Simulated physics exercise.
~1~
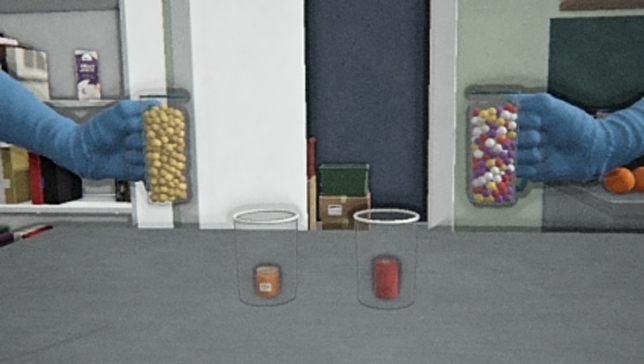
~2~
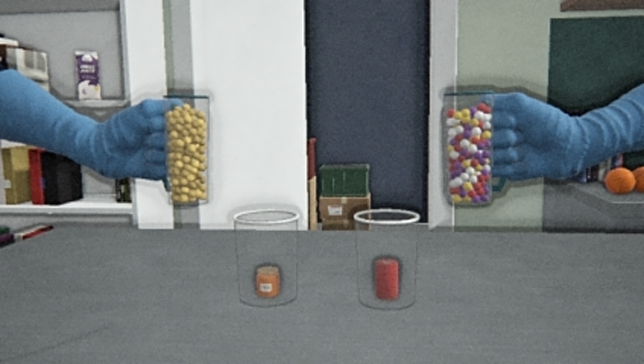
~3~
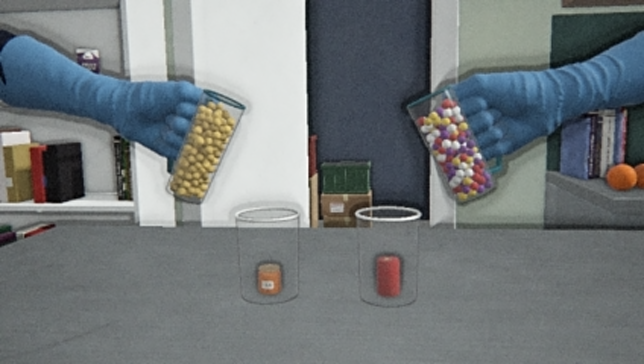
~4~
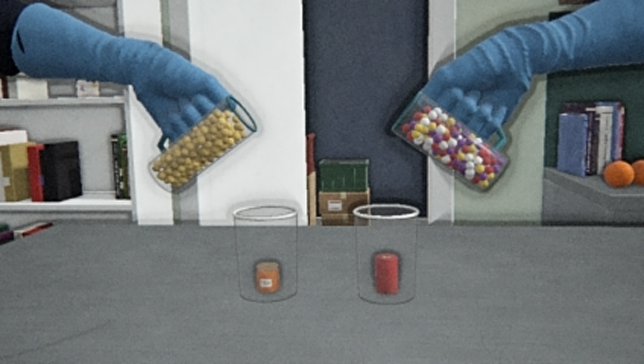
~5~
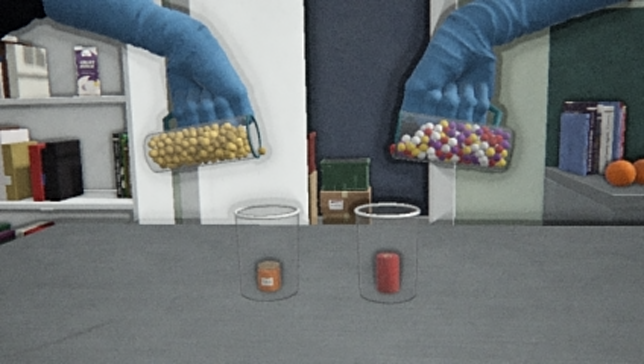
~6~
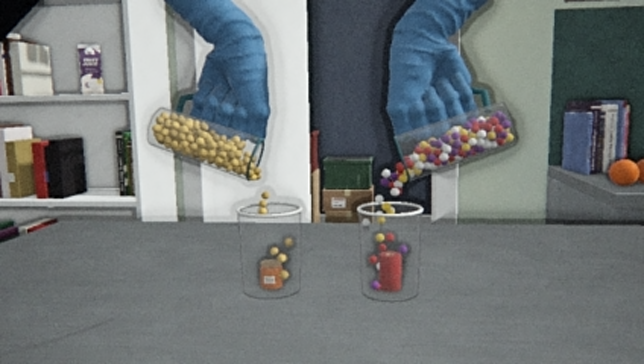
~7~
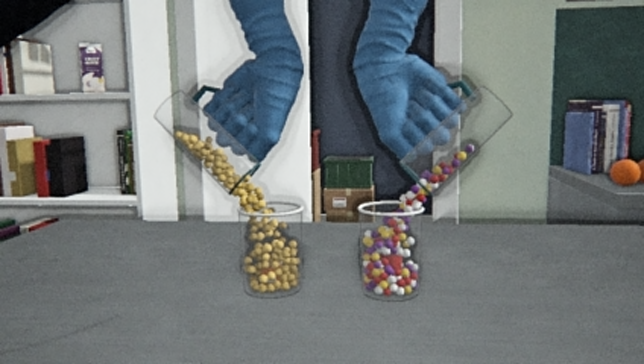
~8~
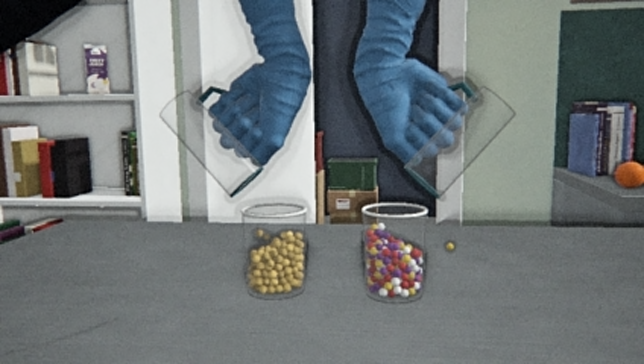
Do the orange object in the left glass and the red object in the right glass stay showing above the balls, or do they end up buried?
Both end up buried. The golden balls cover the orange object on the left, and the multicoloured balls cover the red one on the right.
To begin with, two blue-gloved hands hold up clear cups, golden balls on the left and multicoloured balls on the right, above two clear glasses on a grey counter. A small orange object stands in the left glass and a red one in the right. The hands move inward and tip the cups towards each other until they lie on their sides. Balls start to spill into the glasses, then pour down as the cups tilt further. At the end both cups are empty, the balls cover both objects, and a stray ball rests on the counter to the right.
